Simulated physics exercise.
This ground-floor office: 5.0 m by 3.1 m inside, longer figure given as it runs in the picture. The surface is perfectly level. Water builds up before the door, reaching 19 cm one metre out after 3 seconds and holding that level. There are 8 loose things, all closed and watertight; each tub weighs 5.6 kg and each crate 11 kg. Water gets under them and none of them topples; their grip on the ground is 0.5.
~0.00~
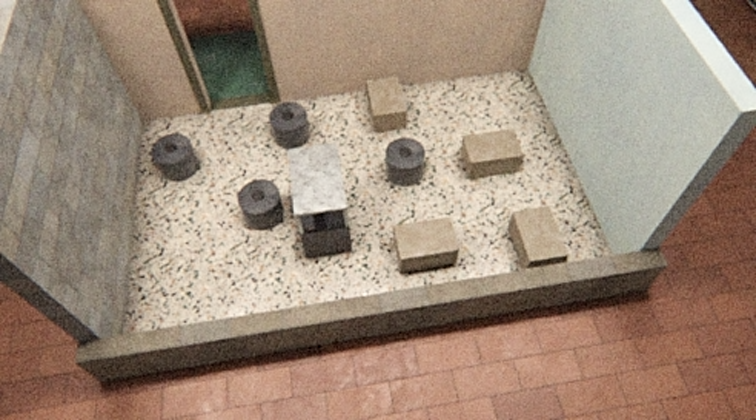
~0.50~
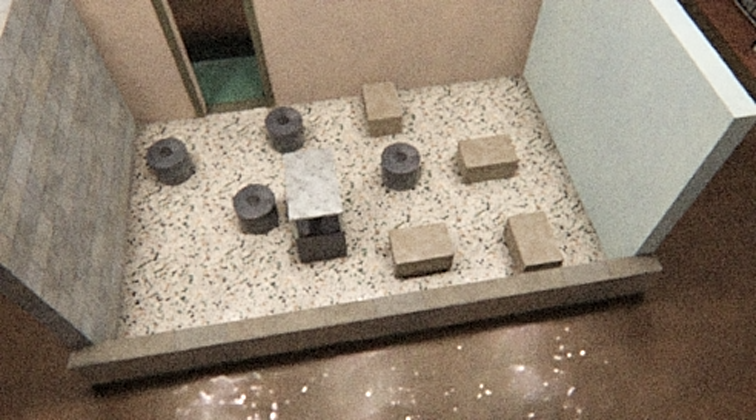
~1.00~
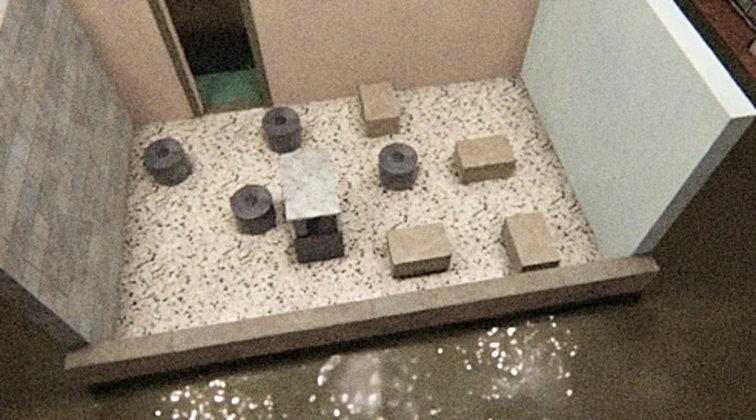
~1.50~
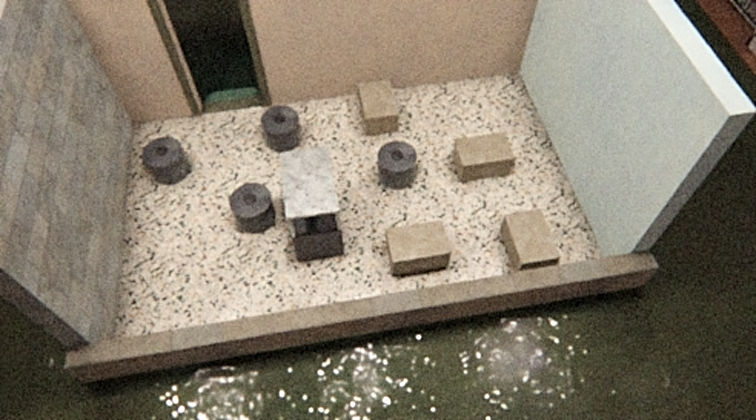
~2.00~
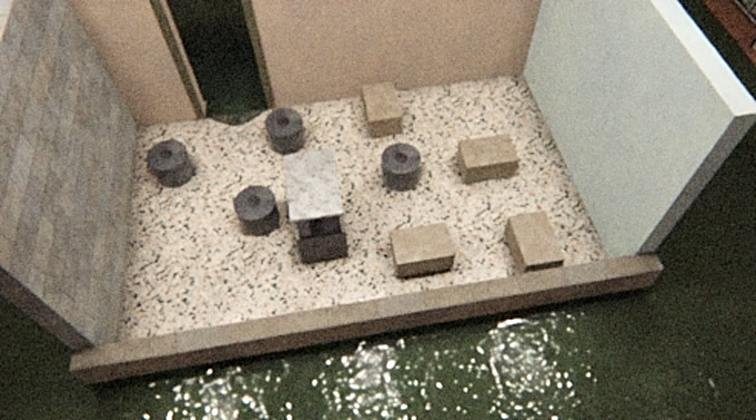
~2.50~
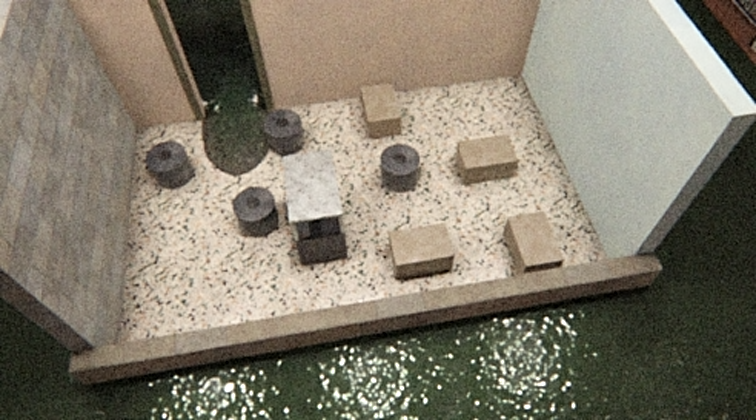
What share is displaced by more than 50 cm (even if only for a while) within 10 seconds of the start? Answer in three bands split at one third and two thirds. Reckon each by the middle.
One third to two thirds.
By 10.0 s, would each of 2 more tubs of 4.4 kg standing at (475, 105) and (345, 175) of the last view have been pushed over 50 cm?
The first: Not as far. The second: Farther.
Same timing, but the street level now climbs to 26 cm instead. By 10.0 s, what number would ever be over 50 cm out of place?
So the tally would be 6.
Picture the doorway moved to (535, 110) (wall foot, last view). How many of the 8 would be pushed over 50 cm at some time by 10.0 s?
Then 5.
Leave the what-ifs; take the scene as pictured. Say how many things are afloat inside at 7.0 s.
At that moment 3.
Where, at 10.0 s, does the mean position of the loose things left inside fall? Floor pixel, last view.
Around (411, 197).
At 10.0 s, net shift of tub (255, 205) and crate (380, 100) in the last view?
In turn: 150 cm, 0 cm.
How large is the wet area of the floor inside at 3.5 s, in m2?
About 3.0 m2.
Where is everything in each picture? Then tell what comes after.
A tub at (259, 196) rests on the ground; a tub at (288, 116), on the bottom; 0.0 m2 under water; 0 of 8 have shifted, in the first picture.
A tub at (254, 201) rests on the ground; a tub at (283, 120), on the bottom; water covers 0.0 m2; 0 of 8 have shifted, in the second picture.
A tub at (251, 201), on the bottom; a tub at (281, 121) rests on the ground; water covers 0.0 m2; 0 of 8 have shifted, in the third picture.
A tub at (250, 199) rests on the ground; a tub at (280, 119) rests on the ground; water covers 0.0 m2; 0 of 8 have shifted, in the fourth picture.
A tub at (254, 202) rests on the ground; a tub at (284, 122), on the bottom; 0.1 m2 under water; 0 of 8 have shifted, in the fifth picture.
A tub at (253, 203), on the bottom; a tub at (282, 123) rests on the ground; 0.7 m2 under water; 0 of 8 have shifted, in the sixth picture.
After 3.5 s 0 of 8 are over 50 cm from their spots; 0 afloat.
After 4.5 s 2 of 8 are over 50 cm from their spots; 0 afloat.
After 7.0 s 3 of 8 are over 50 cm from their spots; 3 afloat.
After 10.0 s 4 of 8 are over 50 cm from their spots, and 4 have been at some point; 4 afloat.
